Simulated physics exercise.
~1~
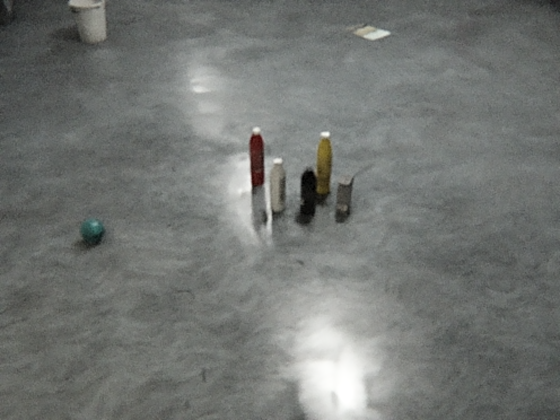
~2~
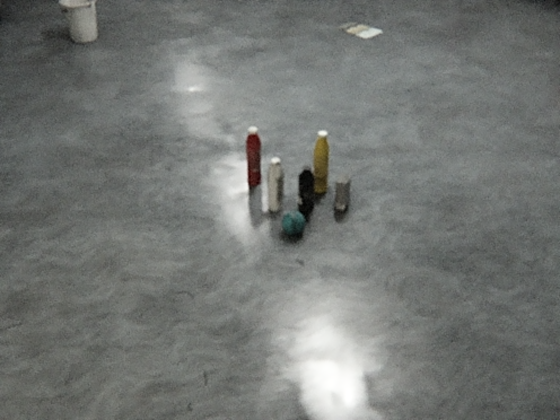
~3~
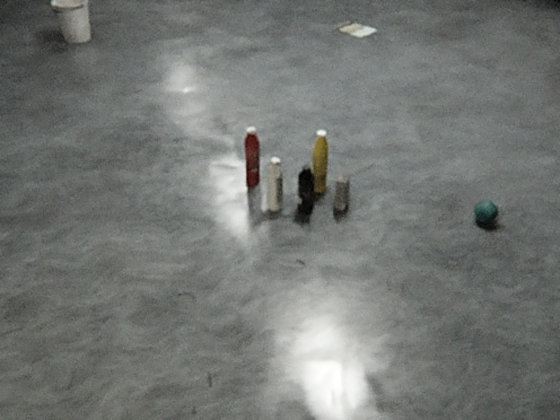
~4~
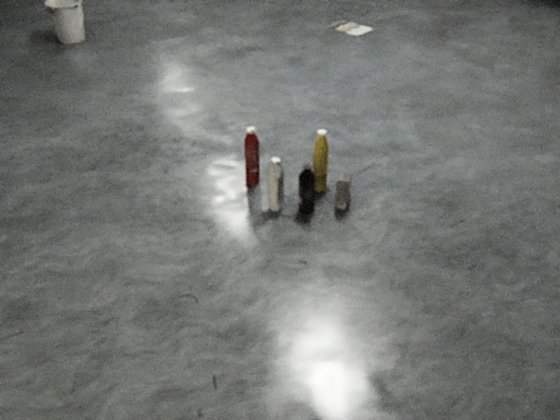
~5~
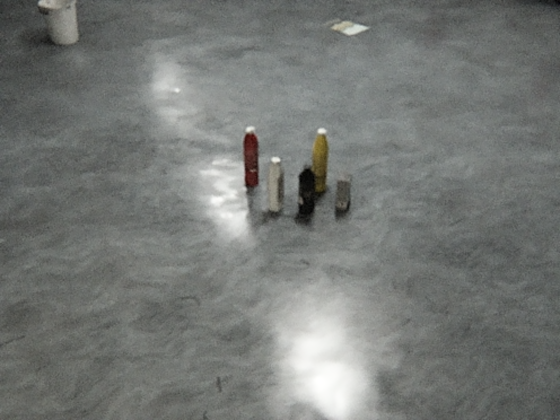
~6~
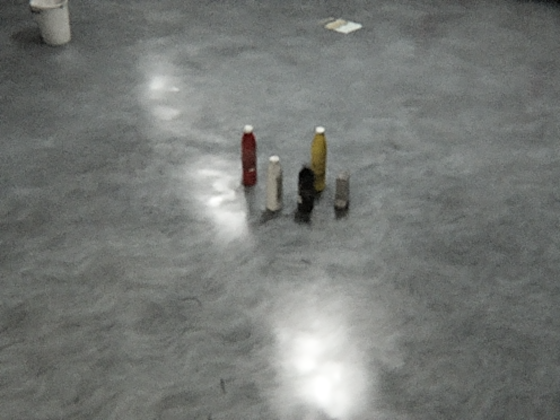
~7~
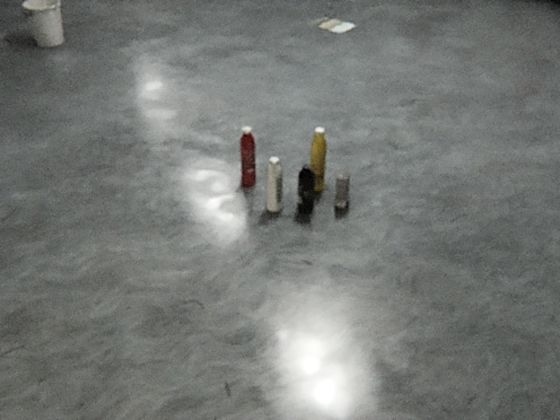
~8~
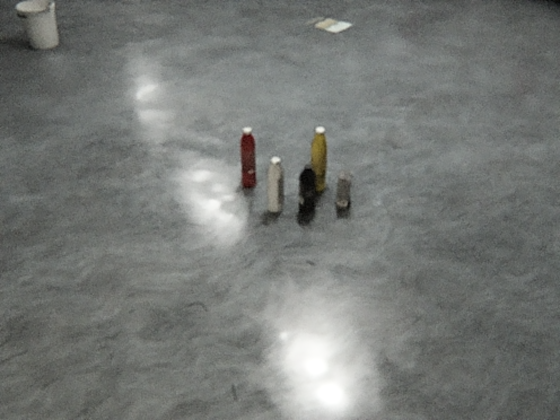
On a grey floor, a turquoise ball rolls right past five standing containers, leaving them upright.
